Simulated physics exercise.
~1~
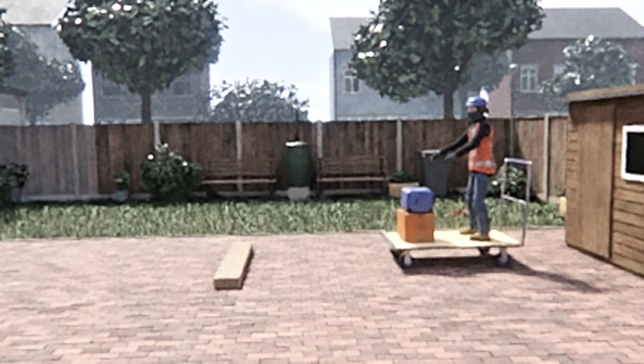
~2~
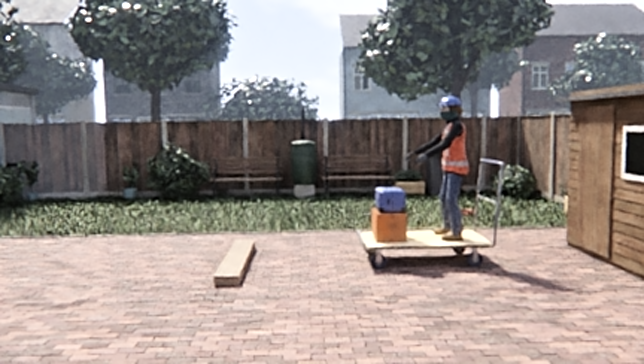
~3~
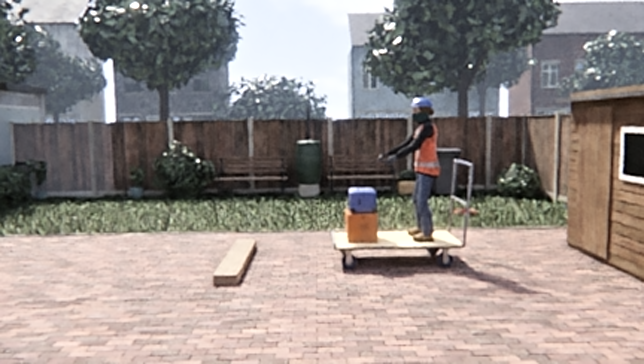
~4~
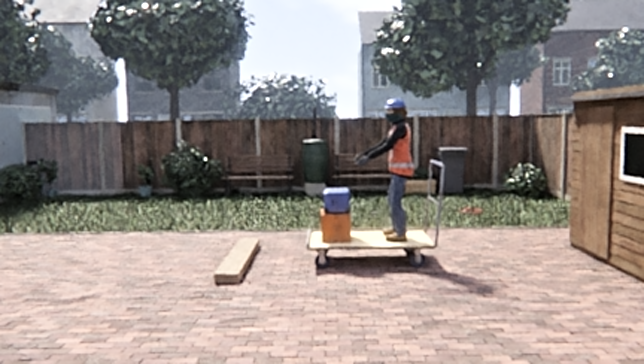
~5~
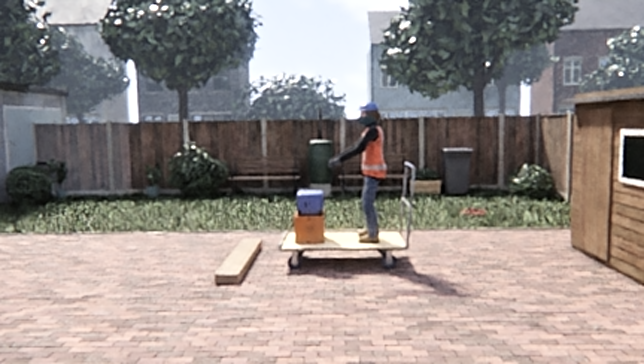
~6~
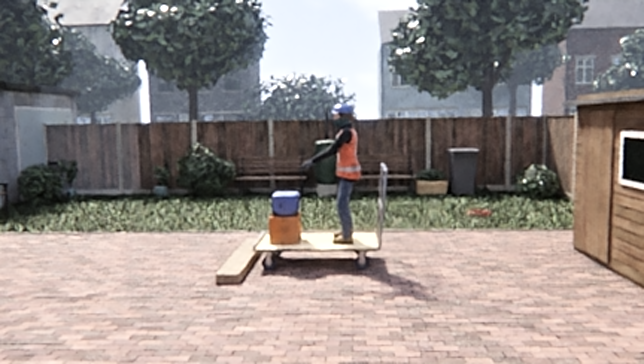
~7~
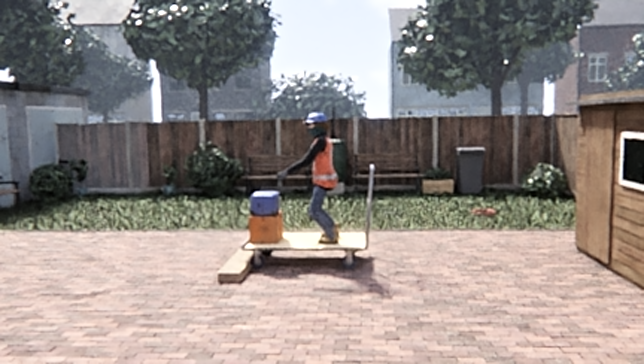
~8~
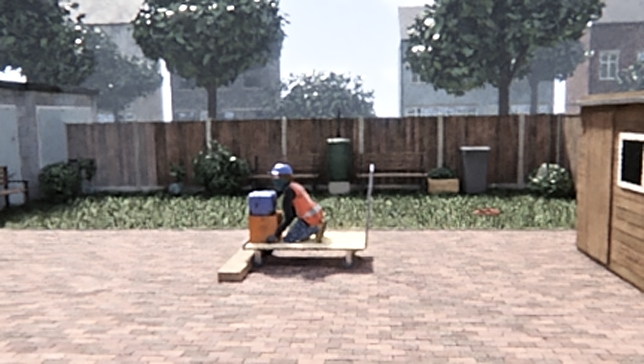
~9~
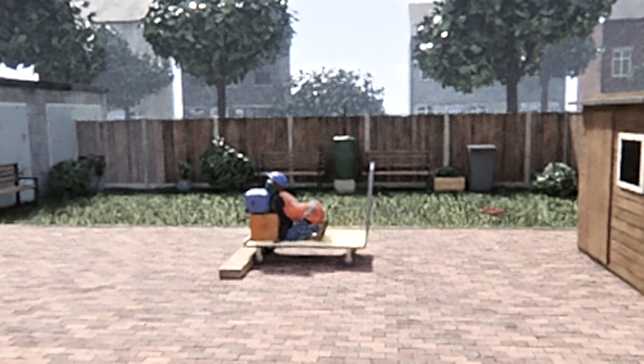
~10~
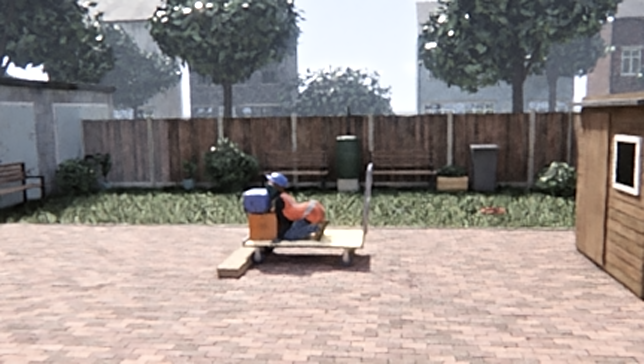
A flat trolley carrying a standing person in an orange vest and a blue case on an orange box rolled left across the paving until it stopped at a kerb, and the rider crumpled forward against the load, which stayed stacked on the deck.
